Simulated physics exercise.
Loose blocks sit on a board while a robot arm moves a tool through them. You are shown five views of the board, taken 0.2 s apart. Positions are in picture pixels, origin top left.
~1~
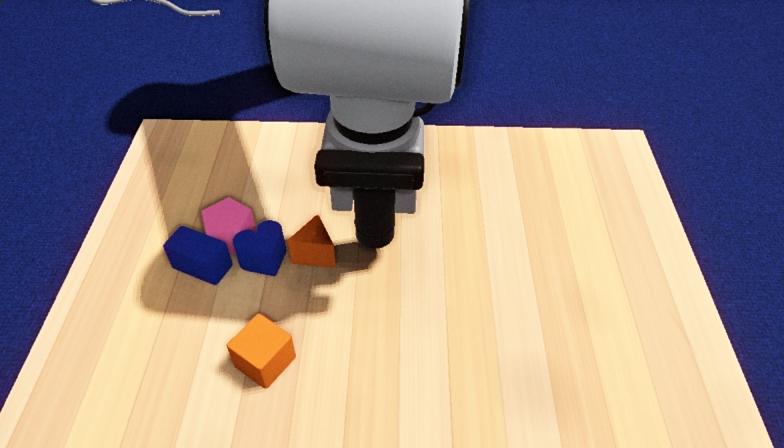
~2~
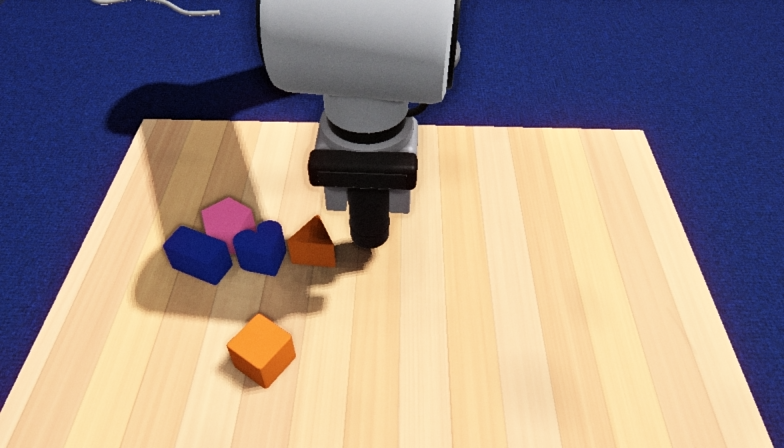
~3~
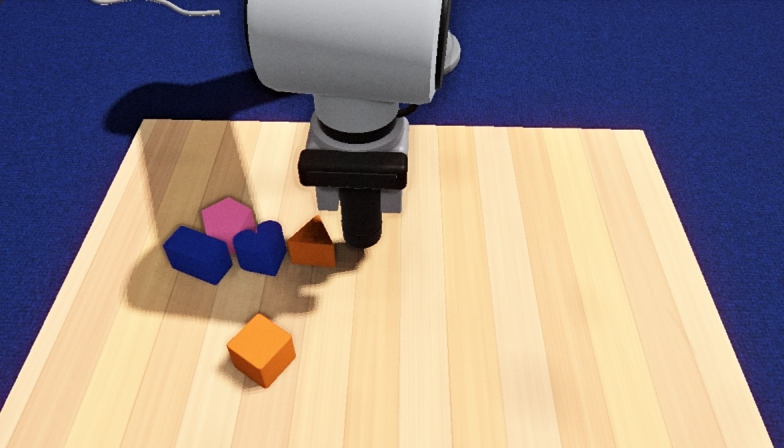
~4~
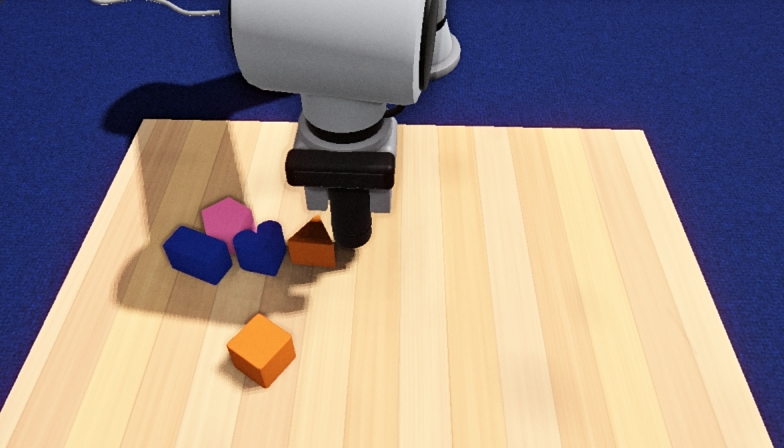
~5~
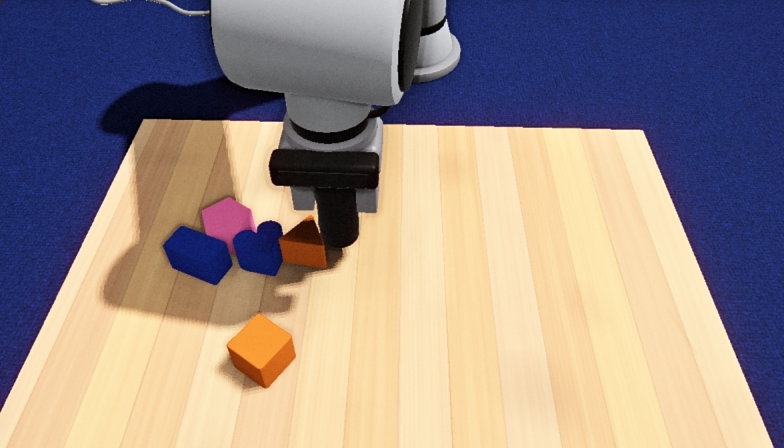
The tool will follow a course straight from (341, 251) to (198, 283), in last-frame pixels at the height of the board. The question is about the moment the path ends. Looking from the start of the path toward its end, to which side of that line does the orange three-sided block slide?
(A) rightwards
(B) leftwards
B - leftwards.
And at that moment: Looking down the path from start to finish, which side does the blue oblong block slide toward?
Displaced right.
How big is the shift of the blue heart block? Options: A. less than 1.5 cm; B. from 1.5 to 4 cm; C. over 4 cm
I'll go with C - over 4 cm.
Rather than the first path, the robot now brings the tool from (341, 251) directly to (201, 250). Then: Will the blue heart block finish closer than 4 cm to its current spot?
No, it doesn't check out.
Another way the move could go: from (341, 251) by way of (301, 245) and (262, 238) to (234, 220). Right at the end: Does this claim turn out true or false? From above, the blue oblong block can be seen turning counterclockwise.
Answer: False.
On the path given first. One third of the way, tool (291, 245); blue oblong block (178, 244); blue heart block (236, 242), turned 15° clockwise; orange three-sided block (261, 258), turned 15° anticlockwise.
Two thirds of the way, tool (243, 256); blue oblong block (144, 243), turned 25° anticlockwise; pink pentagon (214, 212), turned 40° clockwise; blue heart block (197, 243), turned 45° clockwise; orange three-sided block (225, 277), turned 55° anticlockwise.
At the end, tool (192, 267); blue oblong block (112, 238), turned 65° anticlockwise; pink pentagon (213, 211), turned 45° clockwise; blue heart block (161, 236), turned 95° clockwise; orange three-sided block (209, 285), turned 90° anticlockwise.
